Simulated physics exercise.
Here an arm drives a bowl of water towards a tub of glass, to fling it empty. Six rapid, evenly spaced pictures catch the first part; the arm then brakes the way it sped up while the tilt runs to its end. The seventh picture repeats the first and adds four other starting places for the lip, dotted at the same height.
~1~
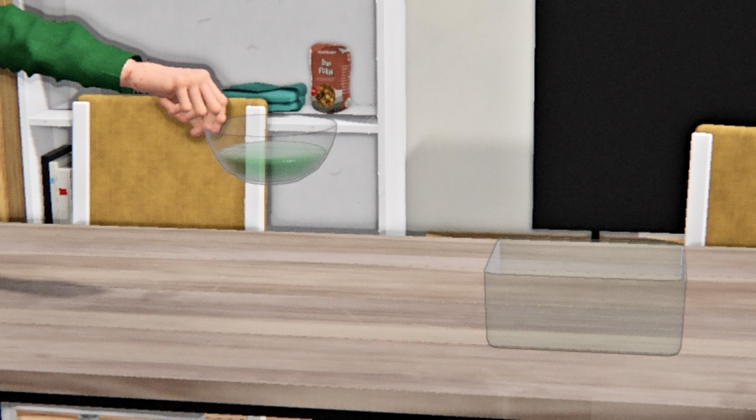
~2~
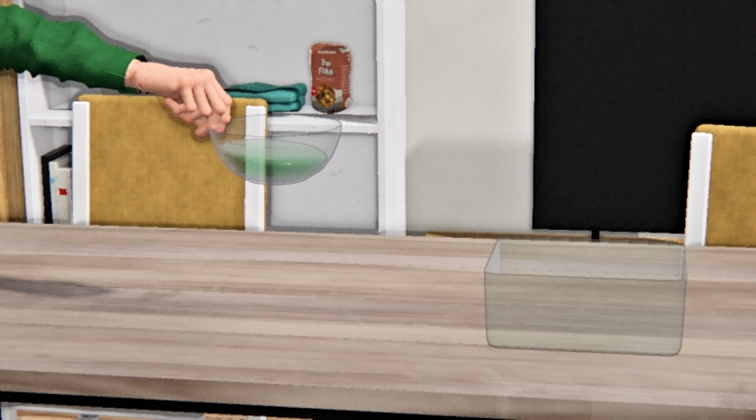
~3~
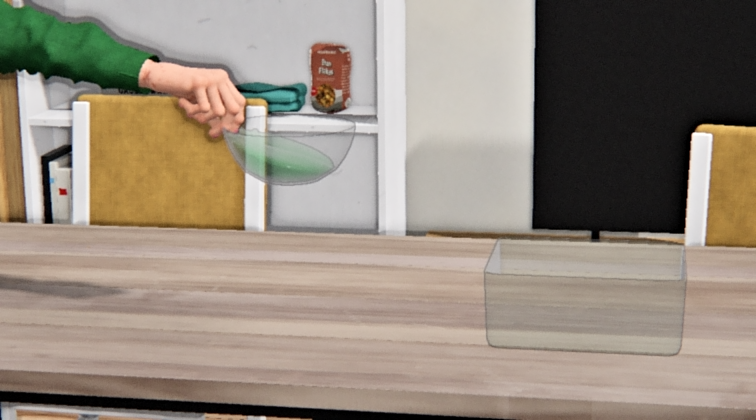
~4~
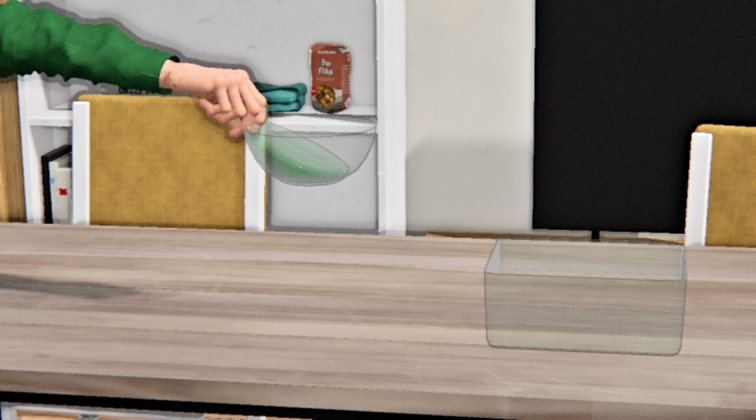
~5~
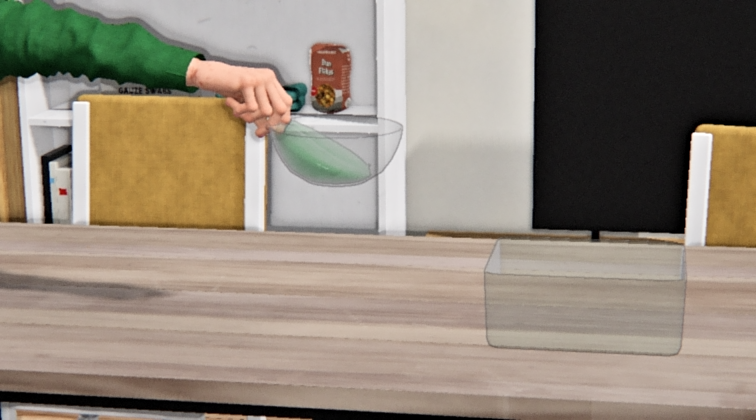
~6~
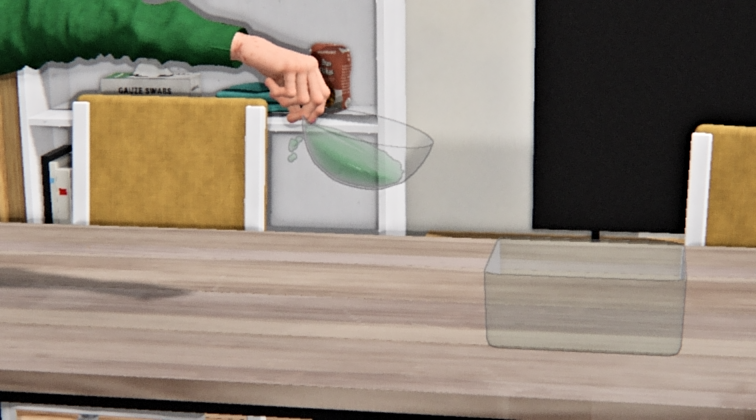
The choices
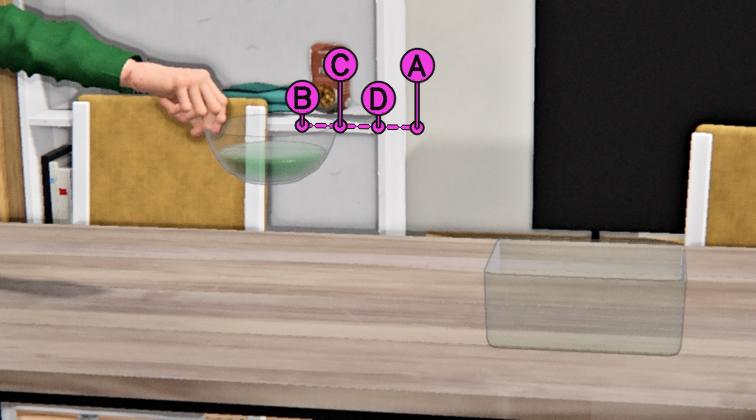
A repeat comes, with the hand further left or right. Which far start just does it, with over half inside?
Choose B.
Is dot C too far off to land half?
No, not at all.
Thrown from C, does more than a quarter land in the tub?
Yes, it does.
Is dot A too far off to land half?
No.
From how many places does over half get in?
All four.
In magenta, A at (417, 127); B at (302, 125); C at (340, 126); D at (378, 126).
If A is chosen, about 87 % lands in the tub, 4 % falls short and 9 % goes beside or beyond.
If B is chosen, about 63 % lands in the tub, 26 % falls short and 11 % goes beside or beyond.
If C is chosen, about 74 % lands in the tub, 8 % falls short and 18 % goes beside or beyond.
If D is chosen, about 90 % lands in the tub, 6 % falls short and 4 % goes beside or beyond.
